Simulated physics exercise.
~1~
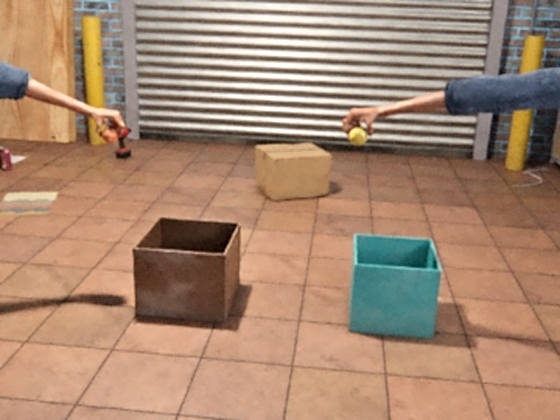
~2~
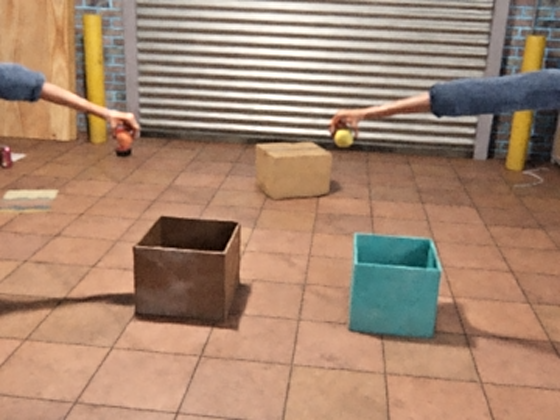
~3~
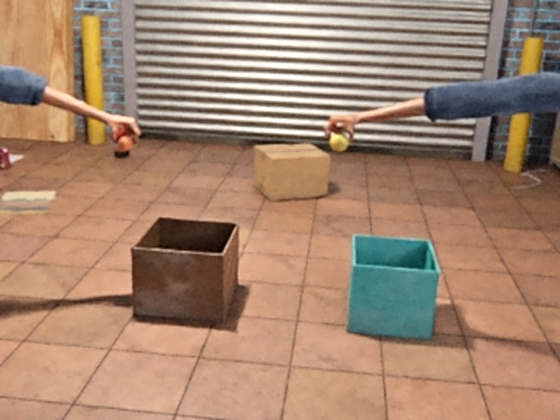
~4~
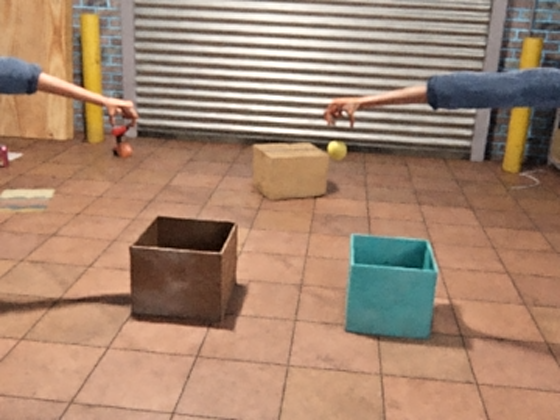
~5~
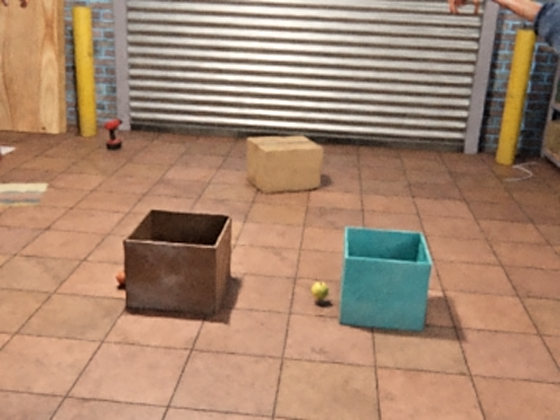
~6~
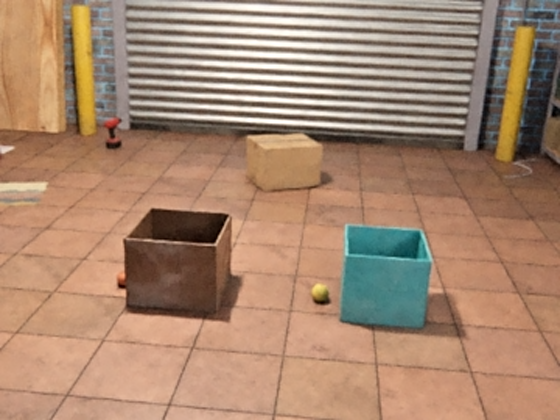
Yellow apple and orange tomato dropping from two hands, missing the open brown and teal boxes and resting on the tiled floor.
